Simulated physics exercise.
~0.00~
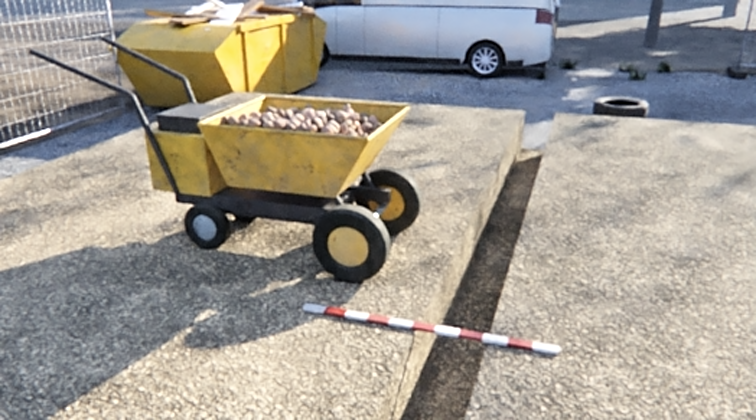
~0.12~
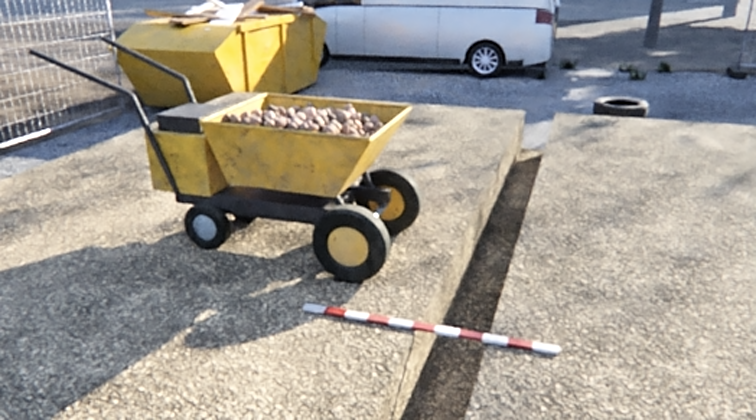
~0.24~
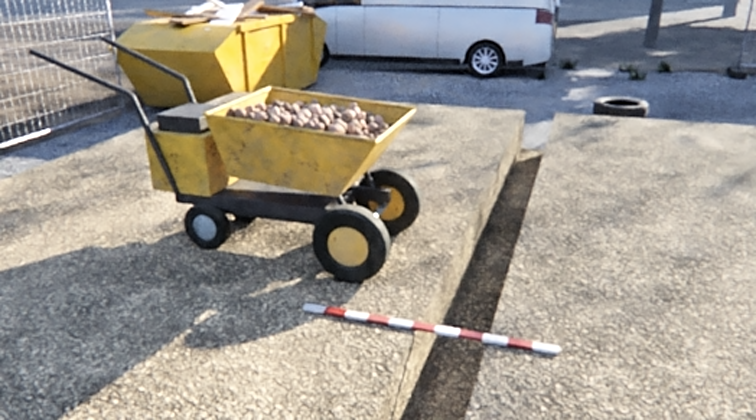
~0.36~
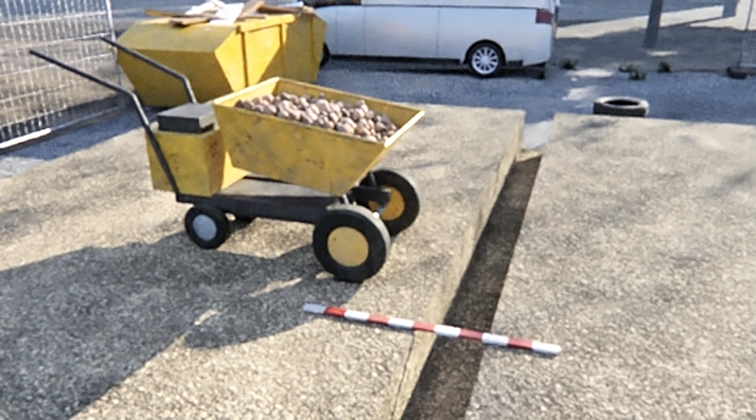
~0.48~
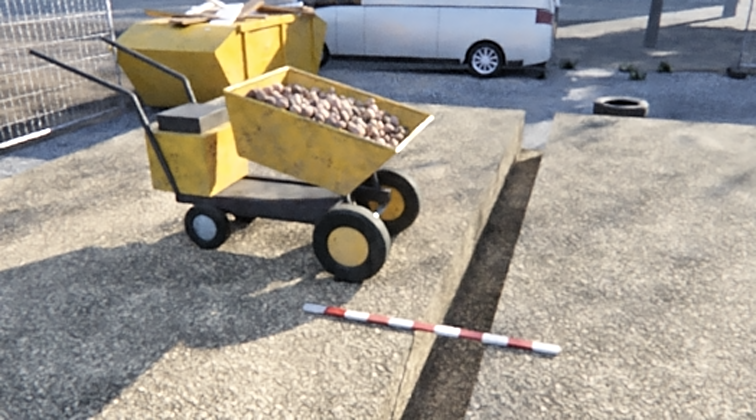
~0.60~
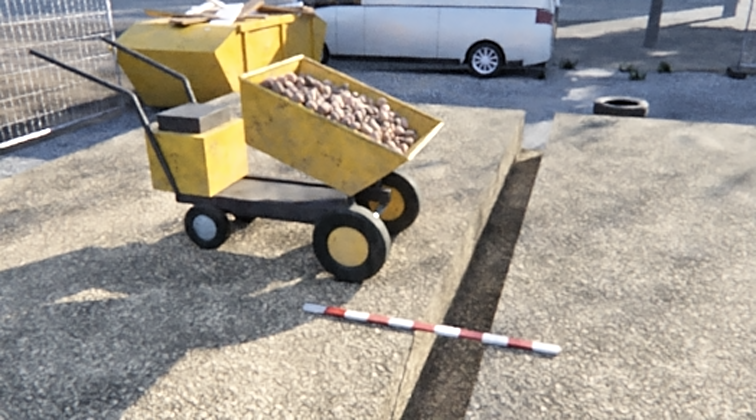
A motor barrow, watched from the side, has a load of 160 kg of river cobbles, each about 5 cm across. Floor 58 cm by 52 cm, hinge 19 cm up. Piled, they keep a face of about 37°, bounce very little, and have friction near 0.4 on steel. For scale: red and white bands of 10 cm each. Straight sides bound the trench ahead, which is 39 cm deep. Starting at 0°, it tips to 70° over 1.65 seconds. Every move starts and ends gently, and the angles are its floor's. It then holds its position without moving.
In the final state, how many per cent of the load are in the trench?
About 58 per cent are in the trench in the final state.
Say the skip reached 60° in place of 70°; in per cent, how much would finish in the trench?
In that case around 40 percent.
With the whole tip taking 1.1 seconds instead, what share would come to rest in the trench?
Probably about 50 in a hundred.
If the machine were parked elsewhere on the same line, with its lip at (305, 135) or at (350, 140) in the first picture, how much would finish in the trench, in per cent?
Near 75 then near 75 percent.
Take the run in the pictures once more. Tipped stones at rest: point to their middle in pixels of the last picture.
At about pixel (496, 309) in the last view.
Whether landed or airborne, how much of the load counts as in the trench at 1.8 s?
Some 15 per cent.
After 1.2 s the floor is at 59°; 99 % in the skip, 1 % in the trench; the foremost stones are at (479, 223).
After 1.8 s the floor is at 70°; 62 % in the skip, 14 % in the trench, 23 % past the trench; the foremost stones are at (601, 291).
After 2.1 s the floor is at 70°; 37 % in the skip, 25 % in the trench, 38 % past the trench; the foremost stones are at (696, 307).
After 4.1 s the floor is at 70°; 4 % in the skip, 58 % in the trench, 38 % past the trench; the foremost stones are past the picture's edge.
